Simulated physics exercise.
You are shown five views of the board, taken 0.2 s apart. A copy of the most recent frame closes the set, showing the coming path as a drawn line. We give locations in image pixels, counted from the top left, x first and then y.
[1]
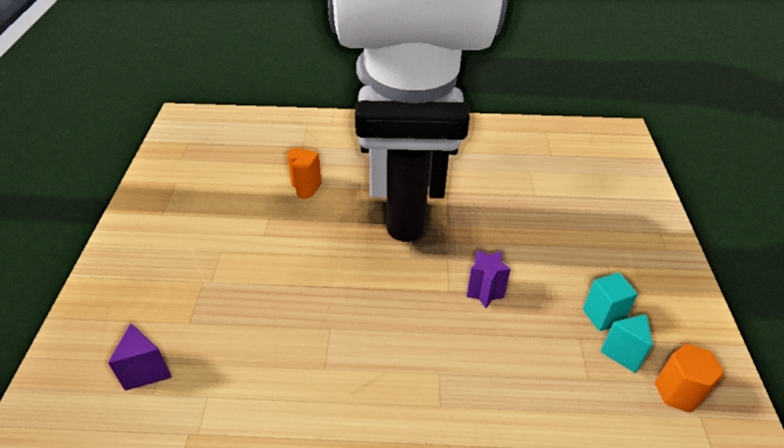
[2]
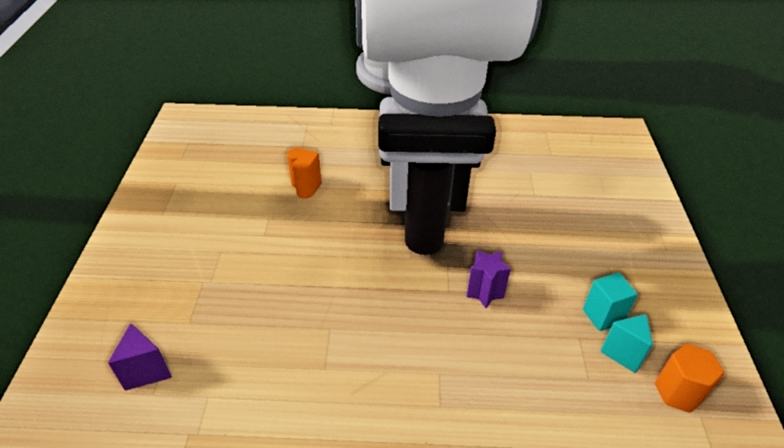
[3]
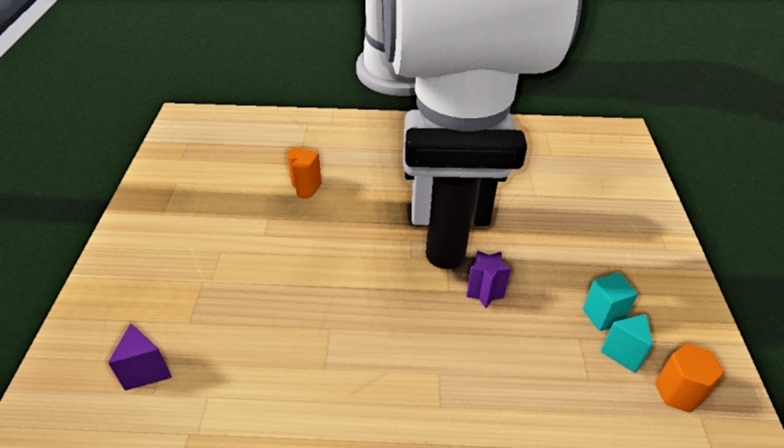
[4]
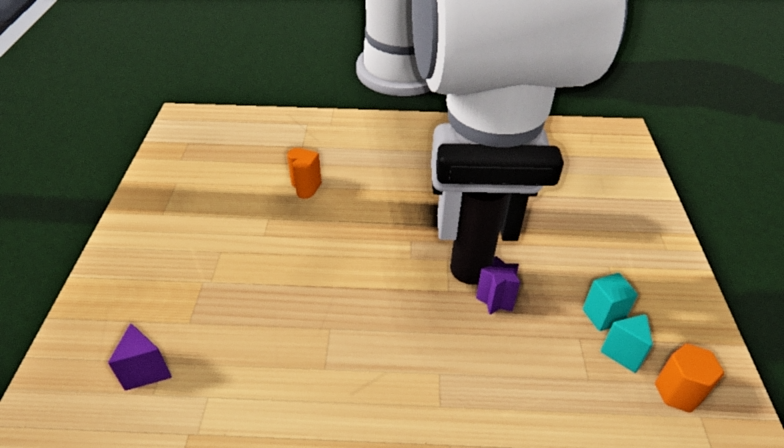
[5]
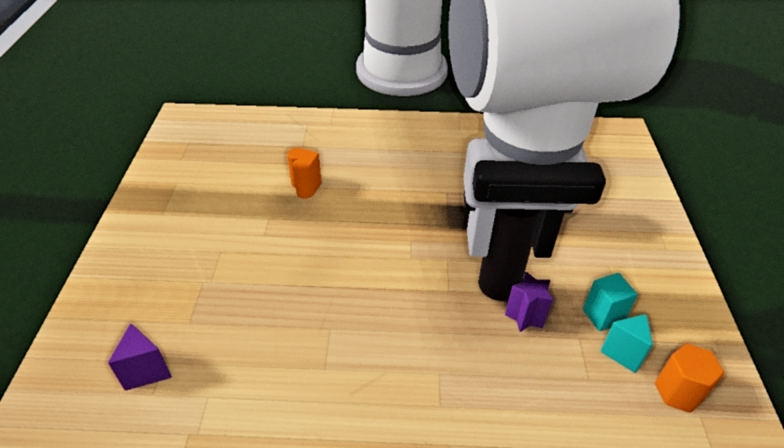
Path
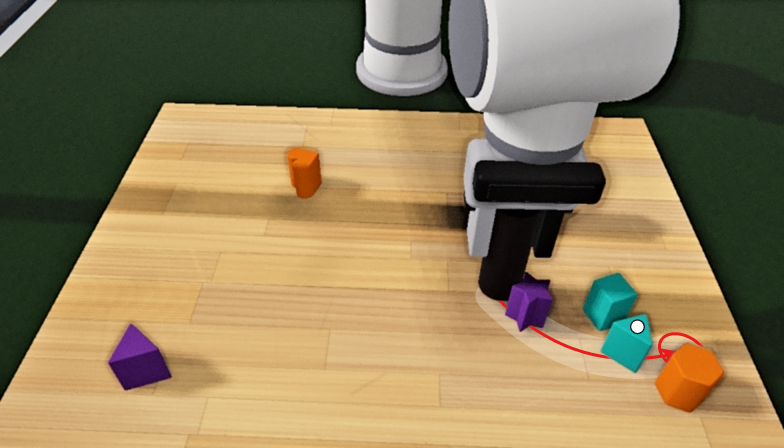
Robot arm moving right and forward across a wooden board, its black tool nudging a purple star a short way right.
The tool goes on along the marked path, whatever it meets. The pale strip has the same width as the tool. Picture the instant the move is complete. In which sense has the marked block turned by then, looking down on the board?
From above, it looks like the marked block goes counterclockwise.
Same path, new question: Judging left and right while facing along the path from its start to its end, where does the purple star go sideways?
Picture yourself facing from the start of the path to its end: The purple star moves off to your right.
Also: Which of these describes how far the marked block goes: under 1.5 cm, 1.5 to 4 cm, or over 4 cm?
Over 4 cm.
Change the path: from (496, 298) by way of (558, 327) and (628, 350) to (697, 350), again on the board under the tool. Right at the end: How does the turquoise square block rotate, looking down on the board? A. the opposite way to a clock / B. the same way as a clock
The answer is A.
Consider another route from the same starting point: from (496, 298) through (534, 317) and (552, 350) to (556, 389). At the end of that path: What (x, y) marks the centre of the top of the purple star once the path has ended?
At the end it should sit near (606, 340).
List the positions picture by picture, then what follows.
Tip of the tool at (406, 228), middles of tops, purple star at (491, 263), turquoise square block at (616, 286), turquoise three-sided block at (637, 327), orange hexagon at (699, 363), in the first picture.
Tool at (424, 241), nothing pushed, in the second picture.
Tool at (446, 255), nothing pushed, in the third picture.
Tool at (471, 269), purple star at (503, 270), in the fourth picture.
Tool at (499, 285), purple star at (534, 287), turquoise square block at (616, 286), turquoise three-sided block at (637, 327), orange hexagon at (699, 363), in the fifth picture.
The line goes from (496, 298) through (548, 337) and (617, 358) to (683, 352); the dot is on the turquoise three-sided block.
On the path given first. One third of the way, tool at (553, 325); purple star at (594, 329).
Two thirds of the way, tool at (624, 346); purple star at (665, 359), turned 15° clockwise; turquoise three-sided block at (676, 331), turned 55° anticlockwise; orange hexagon at (711, 368).
At the end, tool at (691, 340); purple star at (693, 360), turned 60° clockwise; turquoise square block unmoved; turquoise three-sided block at (738, 325), turned 70° anticlockwise; orange hexagon at (742, 386).
